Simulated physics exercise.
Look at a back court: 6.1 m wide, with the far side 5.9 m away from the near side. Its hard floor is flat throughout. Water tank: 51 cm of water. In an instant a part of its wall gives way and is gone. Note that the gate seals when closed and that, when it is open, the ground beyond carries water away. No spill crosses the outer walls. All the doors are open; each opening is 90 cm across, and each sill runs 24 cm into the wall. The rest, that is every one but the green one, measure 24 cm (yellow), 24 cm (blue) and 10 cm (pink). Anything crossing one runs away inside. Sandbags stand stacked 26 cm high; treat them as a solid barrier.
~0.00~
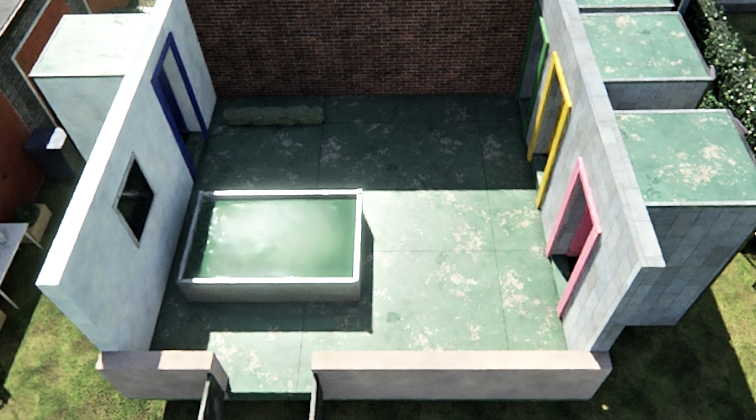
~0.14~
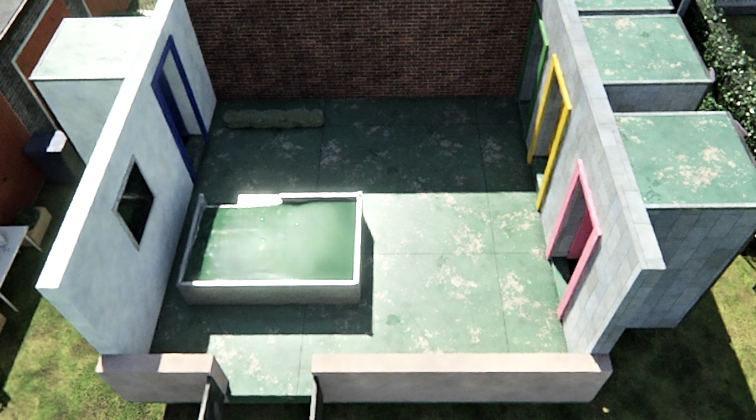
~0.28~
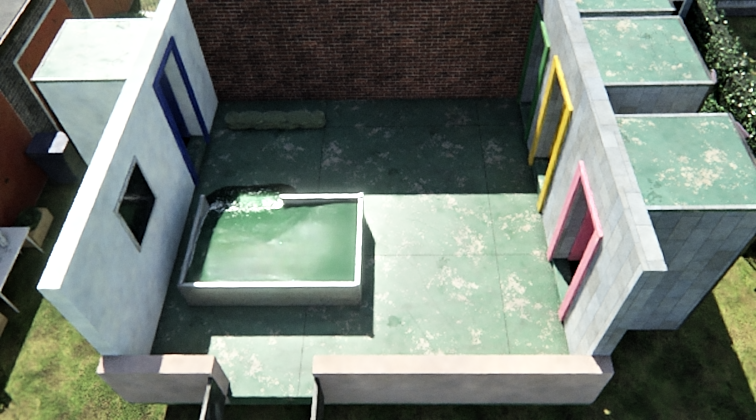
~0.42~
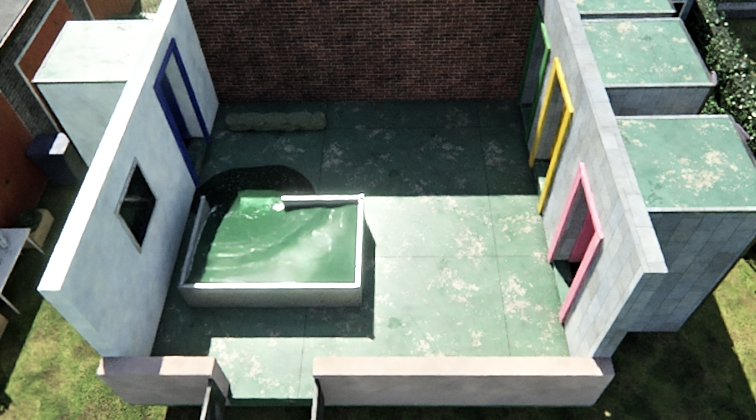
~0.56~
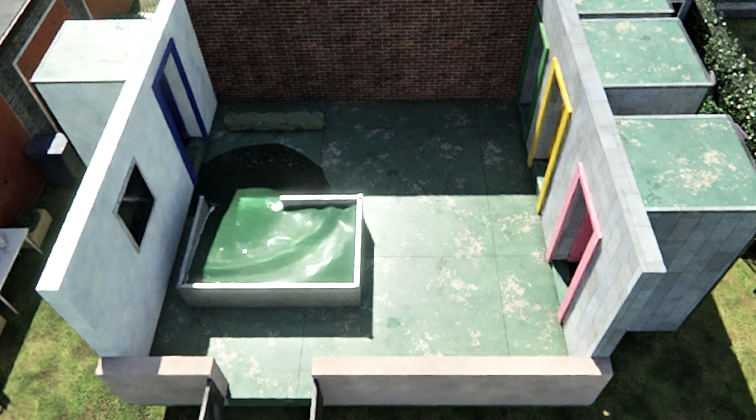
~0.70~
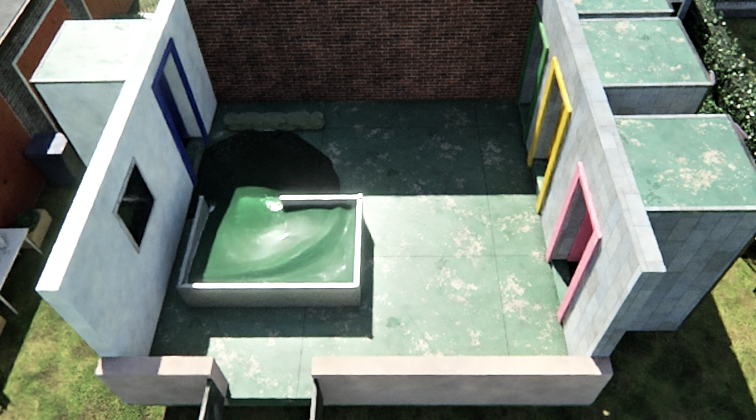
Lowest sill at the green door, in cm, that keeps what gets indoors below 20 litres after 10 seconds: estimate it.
My estimate is 16 cm.
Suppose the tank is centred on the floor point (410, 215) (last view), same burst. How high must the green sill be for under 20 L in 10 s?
About 14.5 centimetres.
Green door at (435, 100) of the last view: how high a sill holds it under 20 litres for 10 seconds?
Around 6.0 cm would do it.
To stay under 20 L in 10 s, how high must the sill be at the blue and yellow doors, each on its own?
You'd want about 19 centimetres at blue and about 6.5 centimetres at yellow.
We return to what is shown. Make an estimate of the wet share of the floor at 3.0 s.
Wet share: Around 40 %.
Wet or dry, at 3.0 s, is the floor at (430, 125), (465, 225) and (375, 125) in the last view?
So the three spots come out swamped, spared, swamped, in that order.
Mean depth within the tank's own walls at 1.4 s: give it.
About 36 centimetres.
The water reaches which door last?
Answer: Pink.
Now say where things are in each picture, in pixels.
Still water, 51 cm deep, in the water tank at (275, 237); the green door at (531, 76) is dry, in the first frame.
The front is at a hidden place, 0.3 m from the gap on the far side; 0.3 m2 of floor is wet, 51 cm left at the back, in the second frame.
The gap is on the far side, the front 0.7 m out at (261, 188); the back of the water tank holds 51 cm, in the third frame.
The gap is on the far side, the front 1.2 m out at (259, 170); the back of the water tank holds 51 cm, in the fourth frame.
The gap is on the far side, the front 1.7 m out at (252, 149); the back of the water tank holds 49 cm, in the fifth frame.
The front is at (249, 133), 2.1 m from the gap on the far side; 4.1 m2 of floor is wet, 45 cm left at the back; 4.0 m in a straight line remain to the green door at (531, 81), in the sixth frame.
After 1.4 s water covers 15 % of the floor, deepest (34 cm) near (210, 132); it has not reached the green door.
After 3.0 s water covers 40 % of the floor, deepest (30 cm) near (217, 107); it has not reached the green door.
After 10.0 s water covers 90 % of the floor, deepest (12 cm) near (551, 381); 10 cm at the green door, 119 litres in over its 9 cm sill.
At the green door as built, the water arrived by 3.7 s and peaked near 21 cm at 4.6 s.
Run again over the same 10 s with other heights there, 56 litres in over 12.5 cm, 4 litres over 20 cm. The limit of 20 litres is kept from about 16 cm up.
